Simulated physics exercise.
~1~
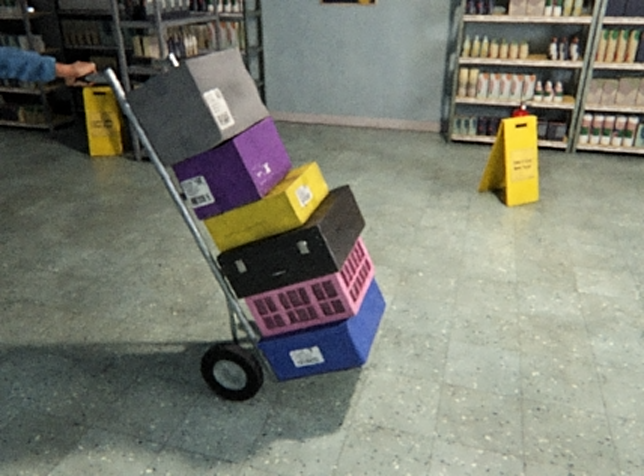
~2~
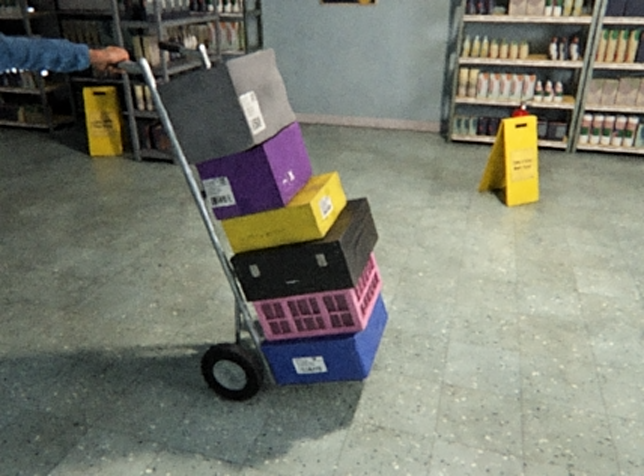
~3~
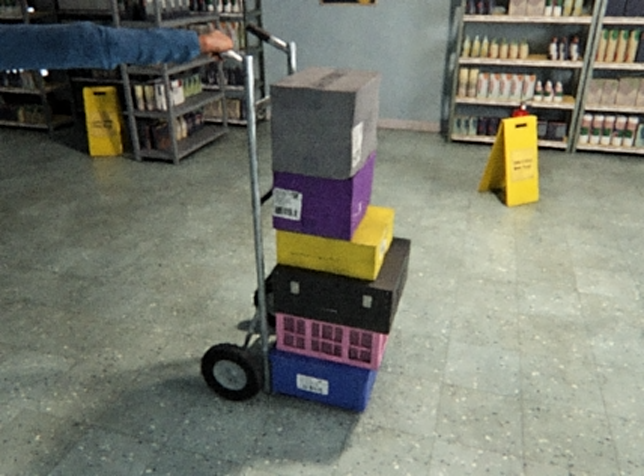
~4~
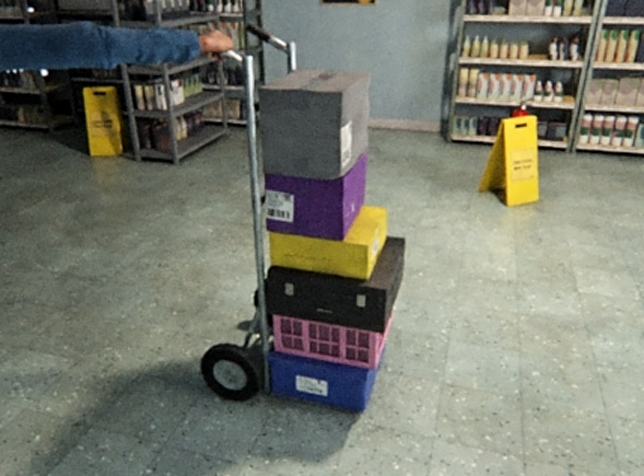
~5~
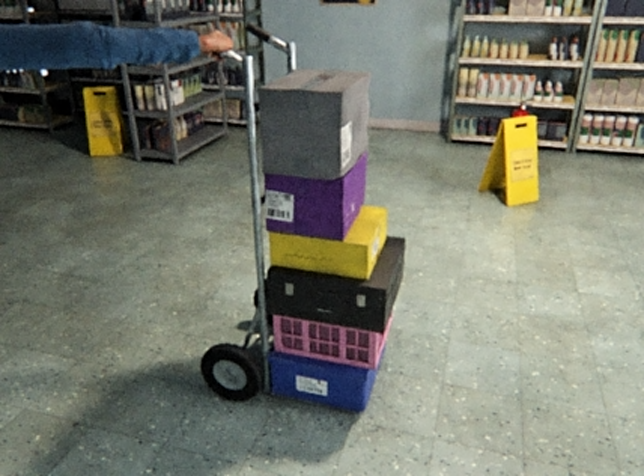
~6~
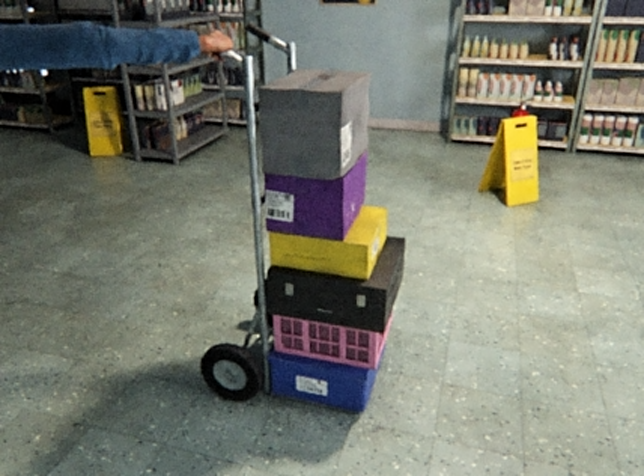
Six stacked boxes and crates riding a tilted hand truck as an arm swings it upright, then standing still, slightly uneven.
